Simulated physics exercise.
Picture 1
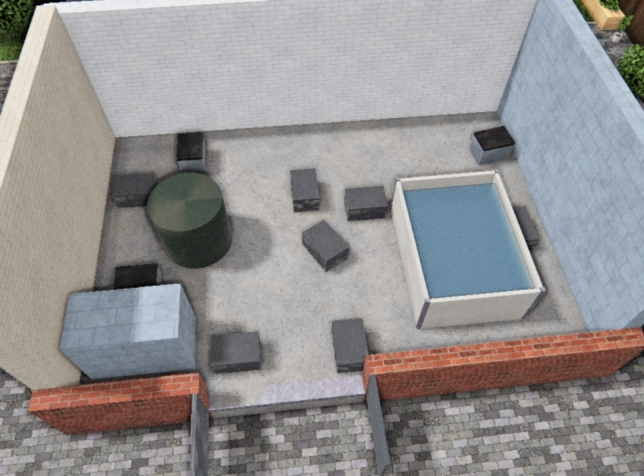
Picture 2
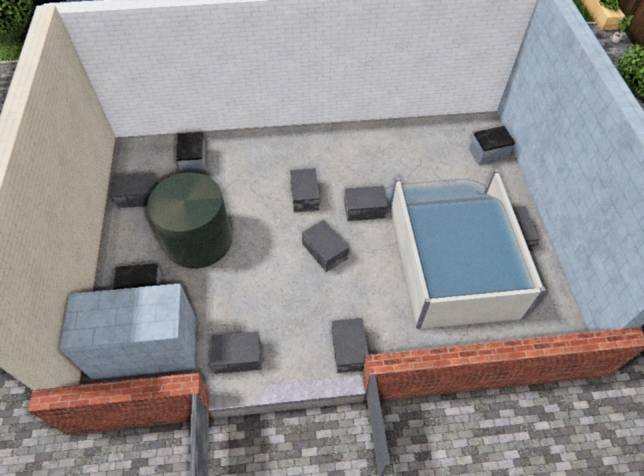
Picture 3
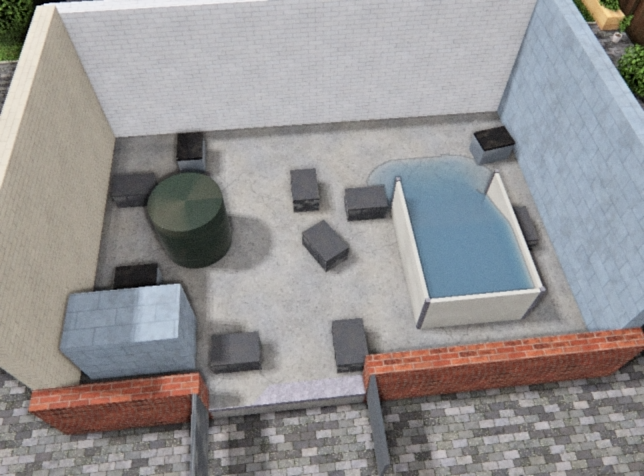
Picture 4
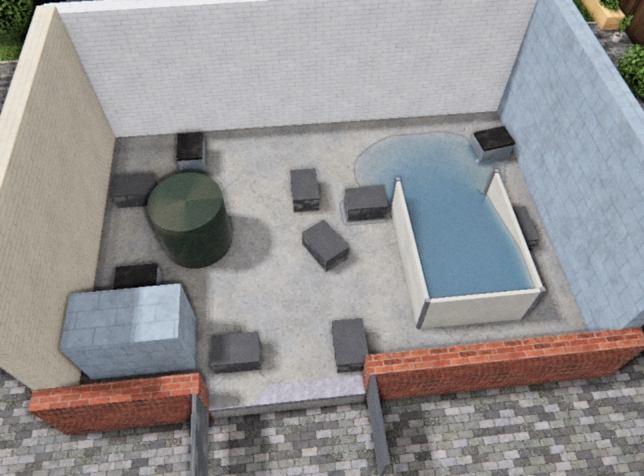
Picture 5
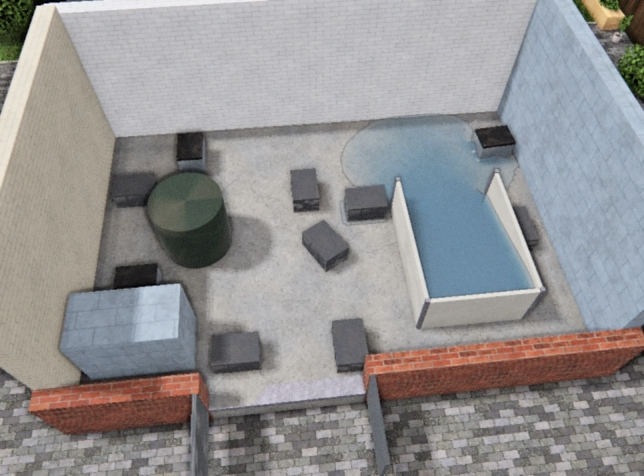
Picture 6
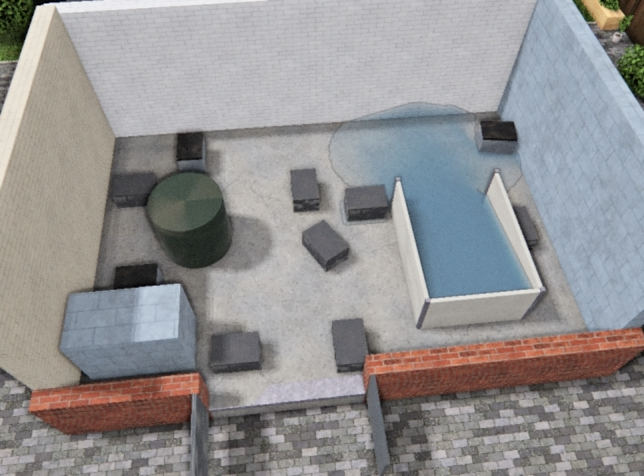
Walled service yard with water pouring out of a tank's open far side, spreading across the floor and slightly shifting one box.
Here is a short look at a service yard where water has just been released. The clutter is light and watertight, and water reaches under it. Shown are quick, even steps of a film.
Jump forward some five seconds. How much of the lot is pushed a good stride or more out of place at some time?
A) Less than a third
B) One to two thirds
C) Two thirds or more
Option B: One to two thirds.
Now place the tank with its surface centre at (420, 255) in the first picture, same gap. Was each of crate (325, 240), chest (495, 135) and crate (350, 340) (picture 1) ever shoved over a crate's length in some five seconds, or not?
The first: Did not travel far; the second: Travelled far enough; the third: Did not travel far.
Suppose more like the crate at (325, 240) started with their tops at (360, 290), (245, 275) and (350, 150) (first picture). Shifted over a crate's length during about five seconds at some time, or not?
Copy by copy, in order: Largely stays, largely stays, relocated.
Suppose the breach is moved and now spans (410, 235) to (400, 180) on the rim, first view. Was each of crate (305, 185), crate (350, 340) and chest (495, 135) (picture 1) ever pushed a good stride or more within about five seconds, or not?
Listed in turn, ends up that far off, never travels that far, never travels that far.
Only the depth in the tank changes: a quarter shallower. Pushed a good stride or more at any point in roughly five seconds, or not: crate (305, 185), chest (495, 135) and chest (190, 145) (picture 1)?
In the order you named them: Went past the threshold, went past the threshold, went past the threshold.
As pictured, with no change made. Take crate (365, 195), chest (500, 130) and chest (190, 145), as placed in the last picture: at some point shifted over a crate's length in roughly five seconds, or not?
Successively: Never went far, moved a long way, moved a long way.
A moment on, 0 of 10 are well off their spots; 1 afloat.
Next, 0 of 10 are well off their spots; 1 afloat.
Later, 3 of 10 are well off their spots; 4 afloat.
In the end, 5 of 10 are well off their spots, and 5 have been at some point; 5 afloat.
